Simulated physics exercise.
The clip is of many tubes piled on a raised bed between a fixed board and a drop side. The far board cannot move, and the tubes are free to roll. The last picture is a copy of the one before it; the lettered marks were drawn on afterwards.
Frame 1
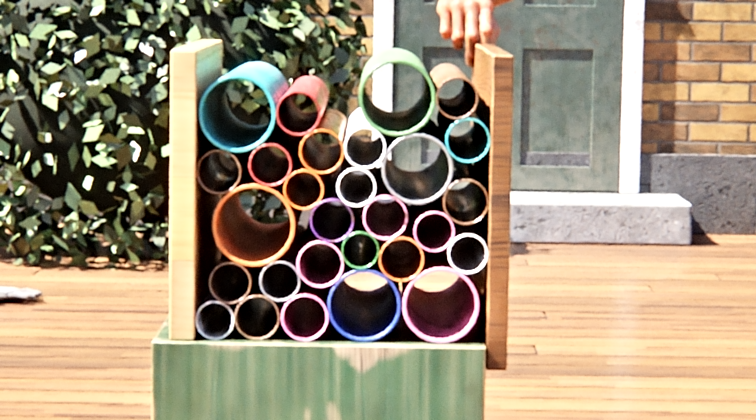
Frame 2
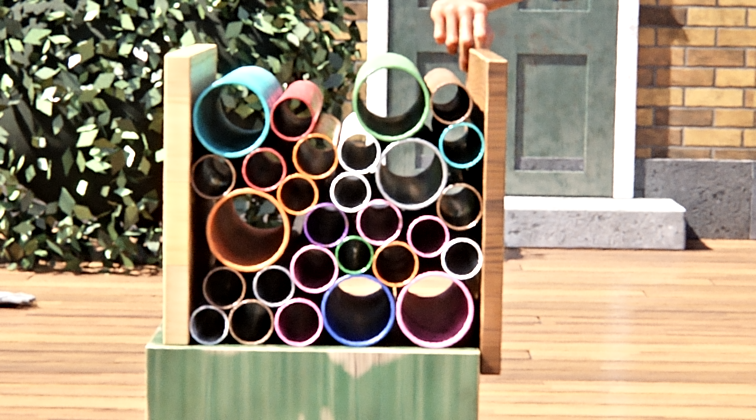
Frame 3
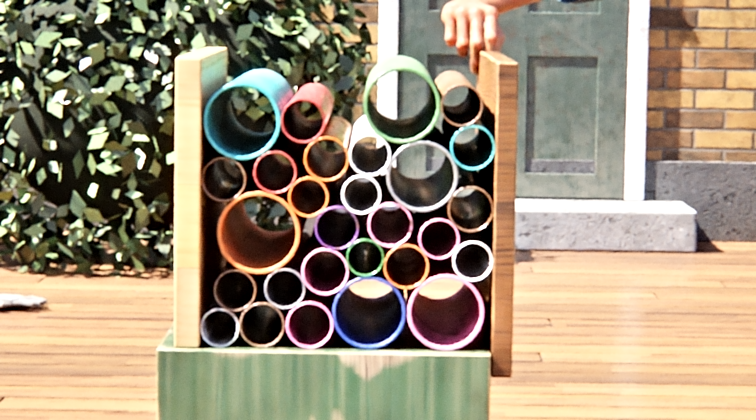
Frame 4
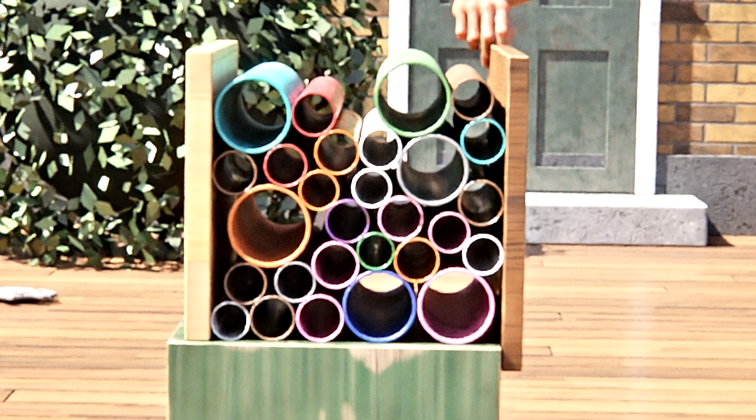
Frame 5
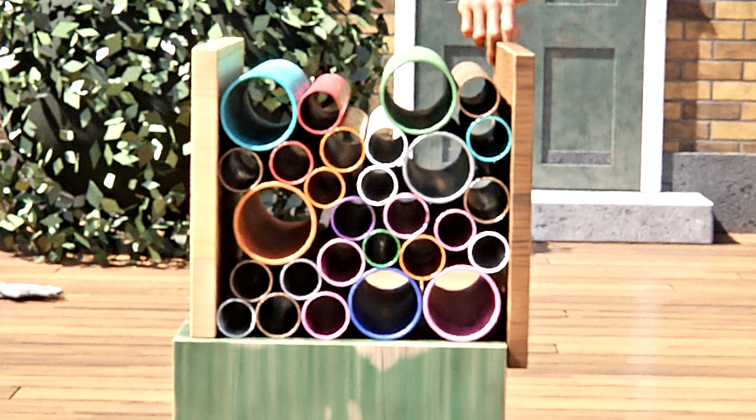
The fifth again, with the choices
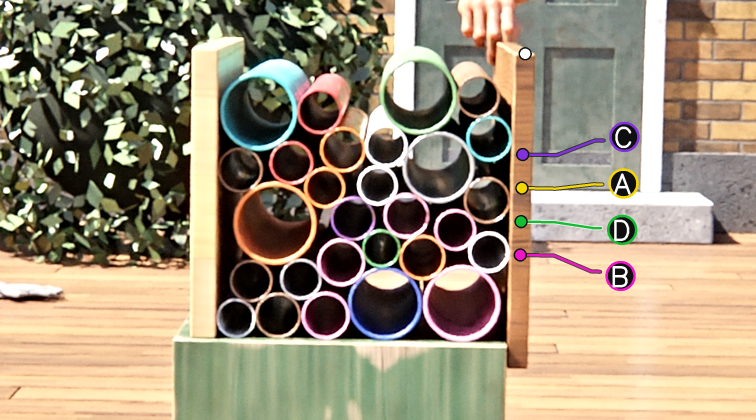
Colorful tubes stay stacked between two boards while a hand rests at the right board's top.
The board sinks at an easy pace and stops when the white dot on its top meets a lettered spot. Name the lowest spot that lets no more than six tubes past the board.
The lowest mark that will do is B.
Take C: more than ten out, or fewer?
It loses fewer than ten.
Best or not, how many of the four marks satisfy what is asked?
Four of them.
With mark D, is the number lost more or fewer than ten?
At D, fewer than ten.
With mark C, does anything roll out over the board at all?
No, at C.
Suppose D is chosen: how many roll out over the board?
The count is two.
On the marked copy, A at (522, 188); B at (521, 255); C at (523, 155); D at (521, 222); the white dot at (525, 54).
With B. Early on, top of the board (512, 142).
Further on, top of the board (509, 241).
At the end, top of the board (509, 253), three out over the board.
As for the rest, A none out over the board; C none out over the board; D two out over the board.
